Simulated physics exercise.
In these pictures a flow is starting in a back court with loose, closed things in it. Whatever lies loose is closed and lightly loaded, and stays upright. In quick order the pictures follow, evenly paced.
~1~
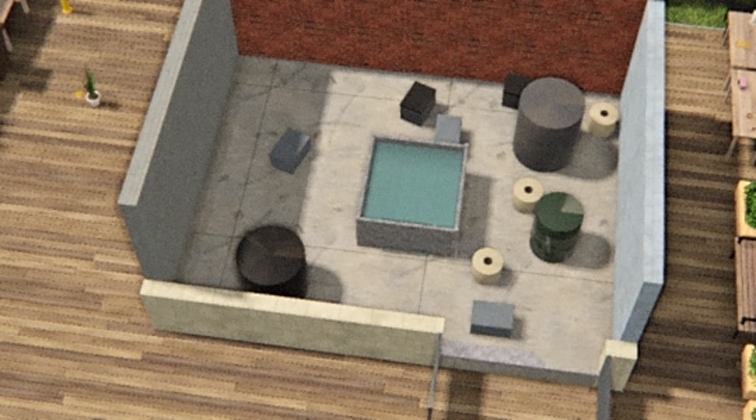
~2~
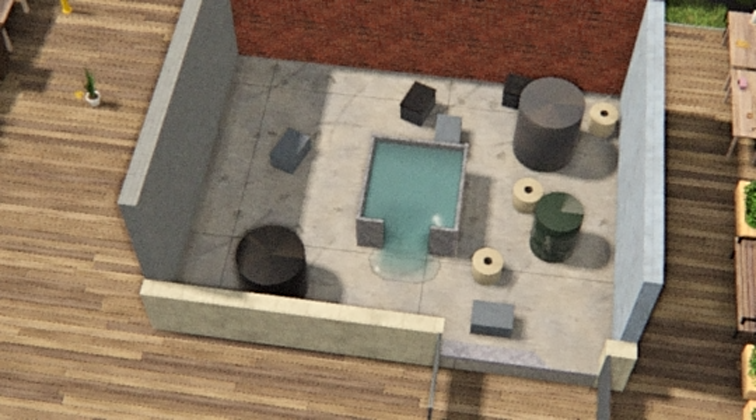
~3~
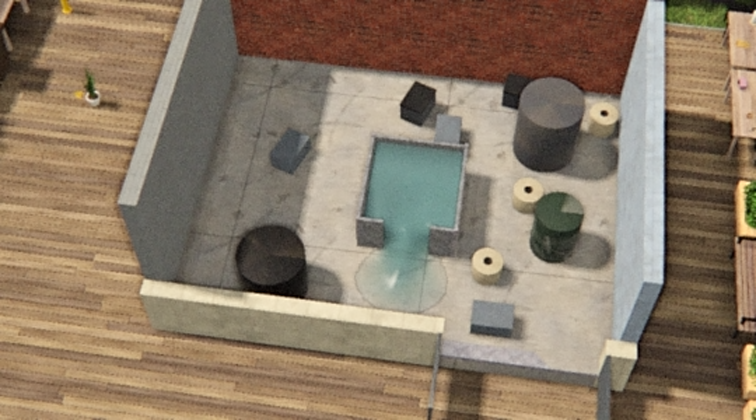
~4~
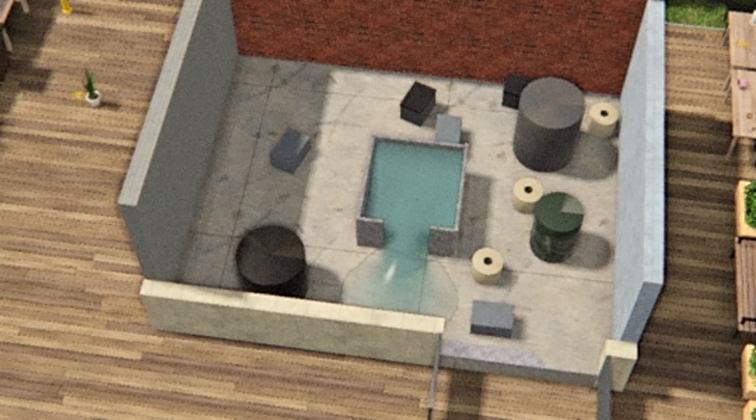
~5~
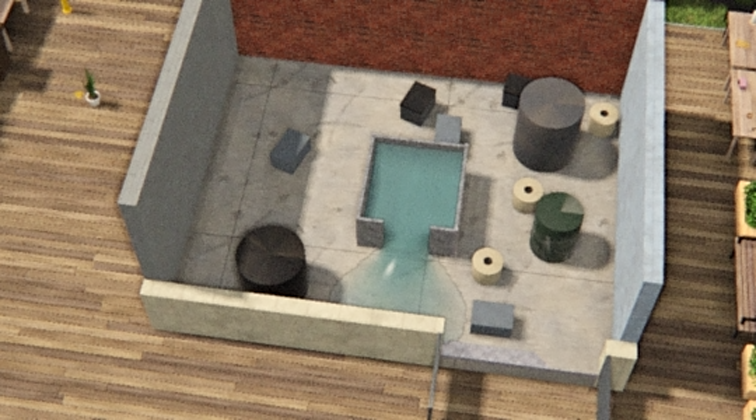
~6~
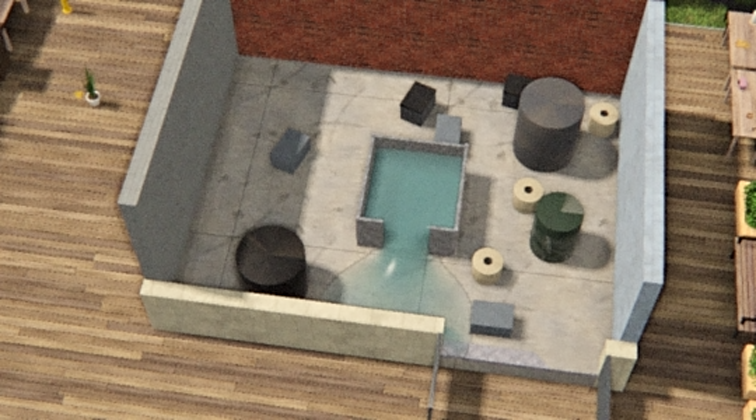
In a walled back court, water pours from a gap in a tank and spreads.
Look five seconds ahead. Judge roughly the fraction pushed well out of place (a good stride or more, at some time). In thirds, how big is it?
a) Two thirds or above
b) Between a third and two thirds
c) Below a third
Answer: C.
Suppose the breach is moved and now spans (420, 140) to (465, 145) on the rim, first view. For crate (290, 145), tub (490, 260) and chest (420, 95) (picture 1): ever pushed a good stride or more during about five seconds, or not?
Object by object: Less than that, less than that, displaced that much.
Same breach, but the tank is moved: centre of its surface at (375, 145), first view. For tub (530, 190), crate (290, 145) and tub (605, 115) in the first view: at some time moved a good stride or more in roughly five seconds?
Taking them in turn: Kept near its start; kept near its start; kept near its start.
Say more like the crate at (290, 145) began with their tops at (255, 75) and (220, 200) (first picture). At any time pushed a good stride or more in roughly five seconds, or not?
First remains in place, second remains in place.
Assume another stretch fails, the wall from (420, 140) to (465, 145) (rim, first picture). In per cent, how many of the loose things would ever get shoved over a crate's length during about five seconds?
50 per cent or thereabouts.
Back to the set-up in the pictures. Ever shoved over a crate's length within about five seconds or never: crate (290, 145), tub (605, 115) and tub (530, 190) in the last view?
In the order given: Fell short, fell short, fell short.
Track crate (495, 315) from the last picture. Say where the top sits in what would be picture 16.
Roughly (566, 321).
A moment on, 0 of 8 are well off their spots; 0 afloat.
Next, 1 of 8 are well off their spots; 0 afloat.
Later, 1 of 8 are well off their spots; 0 afloat.
In the end, 1 of 8 are well off their spots, and 1 have been at some point; 0 afloat.
